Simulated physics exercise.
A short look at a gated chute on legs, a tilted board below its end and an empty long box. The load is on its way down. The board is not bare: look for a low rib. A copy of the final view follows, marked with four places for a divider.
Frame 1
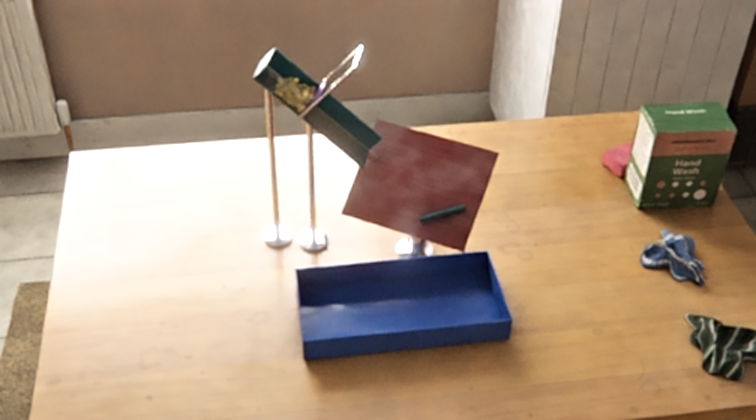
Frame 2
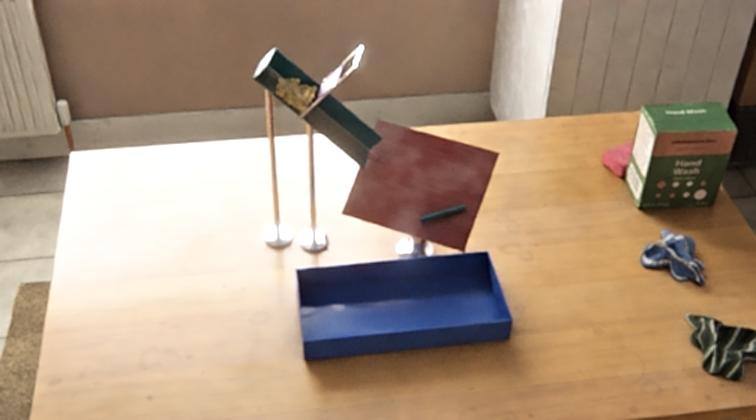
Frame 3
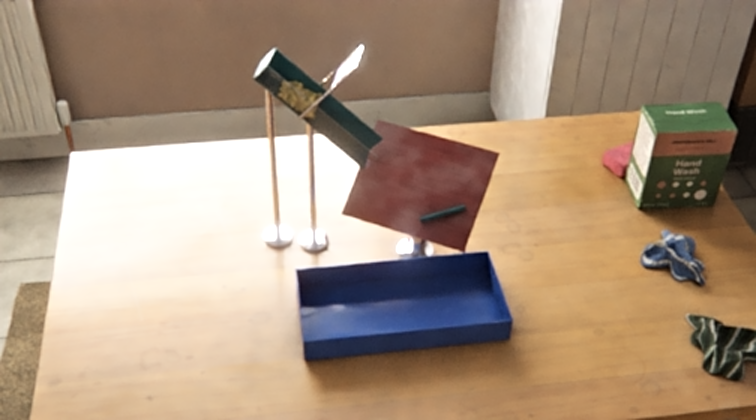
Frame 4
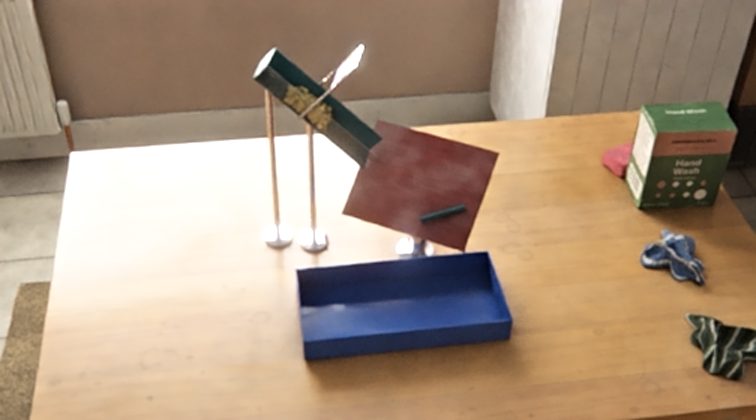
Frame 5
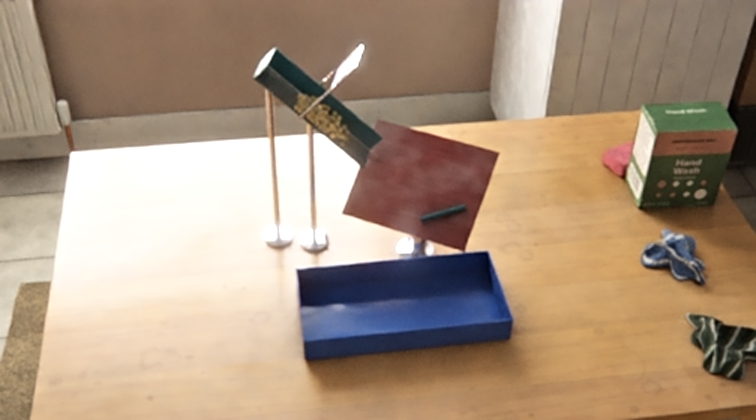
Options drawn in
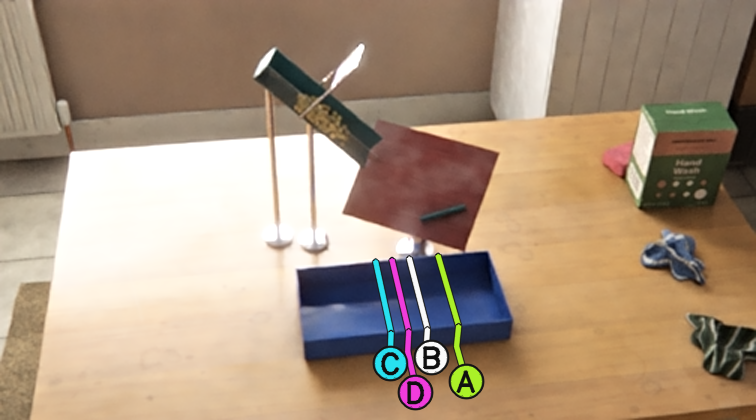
On a wooden table, a clump of small yellowish beans slid partway down a dark green chute on thin legs, past a raised gate, above a tilted red board and an empty blue box.
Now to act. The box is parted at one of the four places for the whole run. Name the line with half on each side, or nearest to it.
D.
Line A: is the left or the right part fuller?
The left side.
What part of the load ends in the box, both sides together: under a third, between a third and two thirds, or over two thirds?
Over two thirds.
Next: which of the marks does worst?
A it is.
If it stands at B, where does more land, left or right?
The left side.
On the marked copy, line A crosses the front rim at (458, 325); line B crosses the front rim at (427, 328); line C crosses the front rim at (390, 332); line D crosses the front rim at (408, 330).
For line A, of what is caught, the whole lot on the left of the divider, none at all on the right.
For line B, of what is caught, the bulk on the left of the divider, a small share on the right.
For line C, of what is caught, a small share on the left of the divider, the bulk on the right.
For line D, of what is caught, close to half on the left of the divider, close to half on the right.
